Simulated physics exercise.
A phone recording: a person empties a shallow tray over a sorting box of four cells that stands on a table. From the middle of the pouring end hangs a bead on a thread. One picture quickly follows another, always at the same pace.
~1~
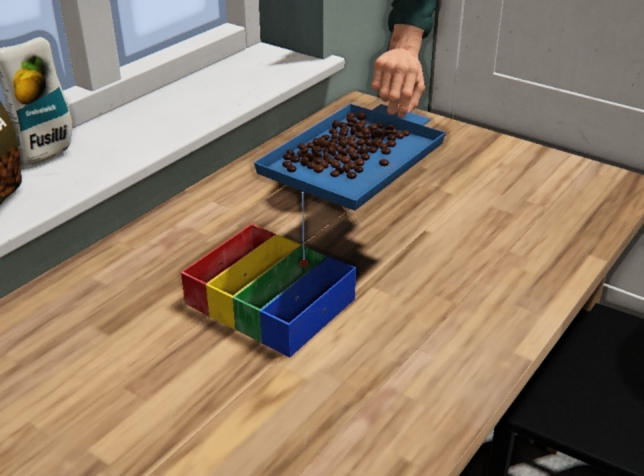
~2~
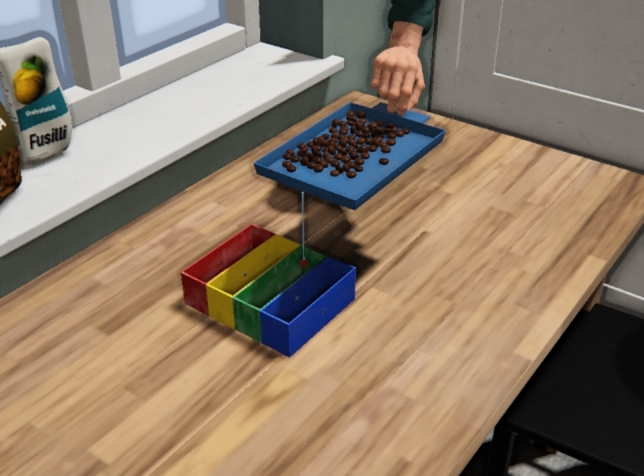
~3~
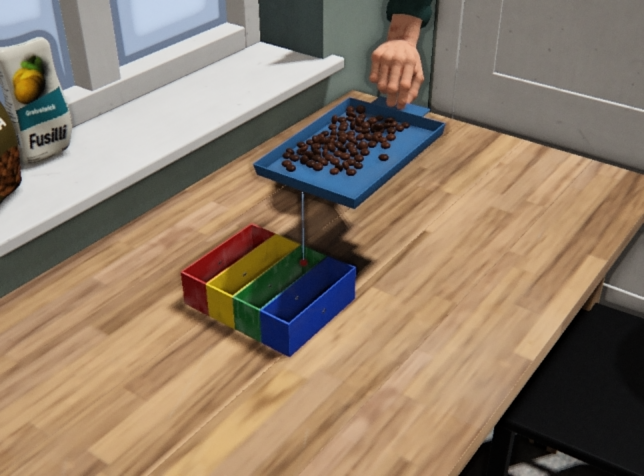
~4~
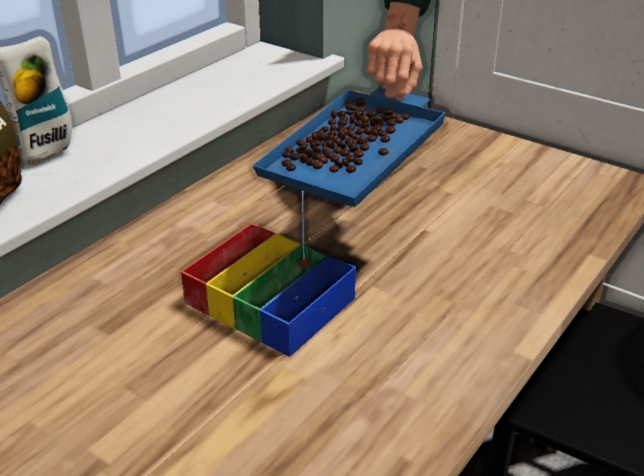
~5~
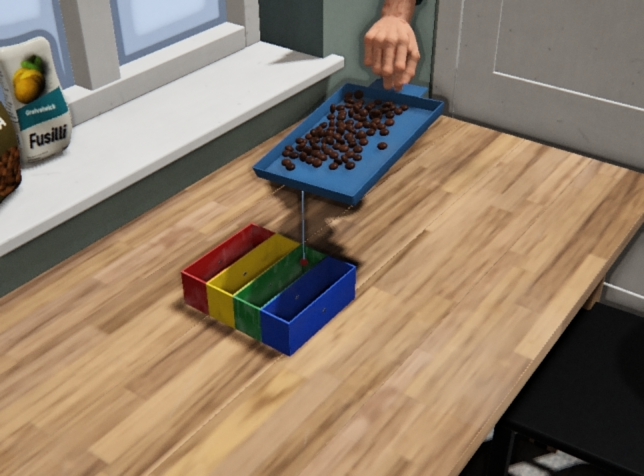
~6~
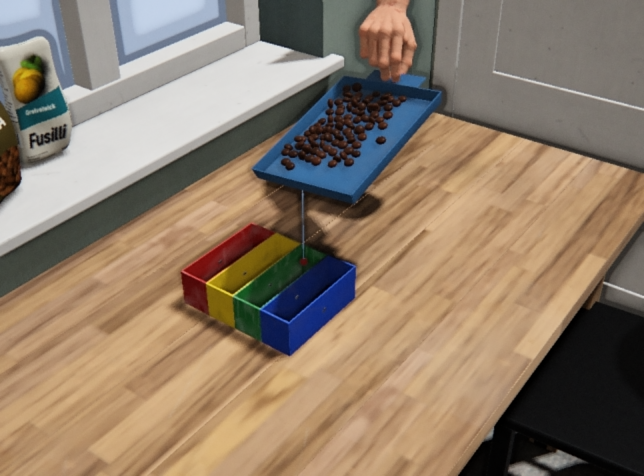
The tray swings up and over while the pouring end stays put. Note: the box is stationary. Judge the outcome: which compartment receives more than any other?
The yellow compartment receives the most.
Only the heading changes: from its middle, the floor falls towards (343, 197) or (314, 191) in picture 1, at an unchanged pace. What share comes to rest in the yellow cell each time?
Lab note: Try one about 0 %, try two about 10 %.
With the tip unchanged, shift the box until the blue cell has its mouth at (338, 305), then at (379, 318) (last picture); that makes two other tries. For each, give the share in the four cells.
First case around 70 %, second case around 10 %.
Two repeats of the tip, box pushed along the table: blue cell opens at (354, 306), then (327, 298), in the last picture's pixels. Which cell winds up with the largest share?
First try: The red cell. Second try: That red cell.
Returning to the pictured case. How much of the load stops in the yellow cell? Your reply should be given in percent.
It works out at some 70 %.
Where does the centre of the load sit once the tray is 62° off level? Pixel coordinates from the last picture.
Somewhere about (282, 156).
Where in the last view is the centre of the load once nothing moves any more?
Once nothing moves, the middle sits near (253, 291).
Soon after the last picture, tray tipped steeply; nearly all on the tray; a stray few falling or outside the box.
A little later, tray tipped past a quarter turn; a small part on the tray; about half in the yellow cell; about a quarter in the red cell; a small part in the green cell; a small part falling or outside the box.
Later still, tray tipped past a quarter turn; about two thirds in the yellow cell; about a quarter in the red cell; a small part in the green cell; a stray few falling or outside the box.
At rest, tray tipped past a quarter turn; about two thirds in the yellow cell; about a quarter in the red cell; a small part in the green cell; none in the blue cell; a stray few outside the box.
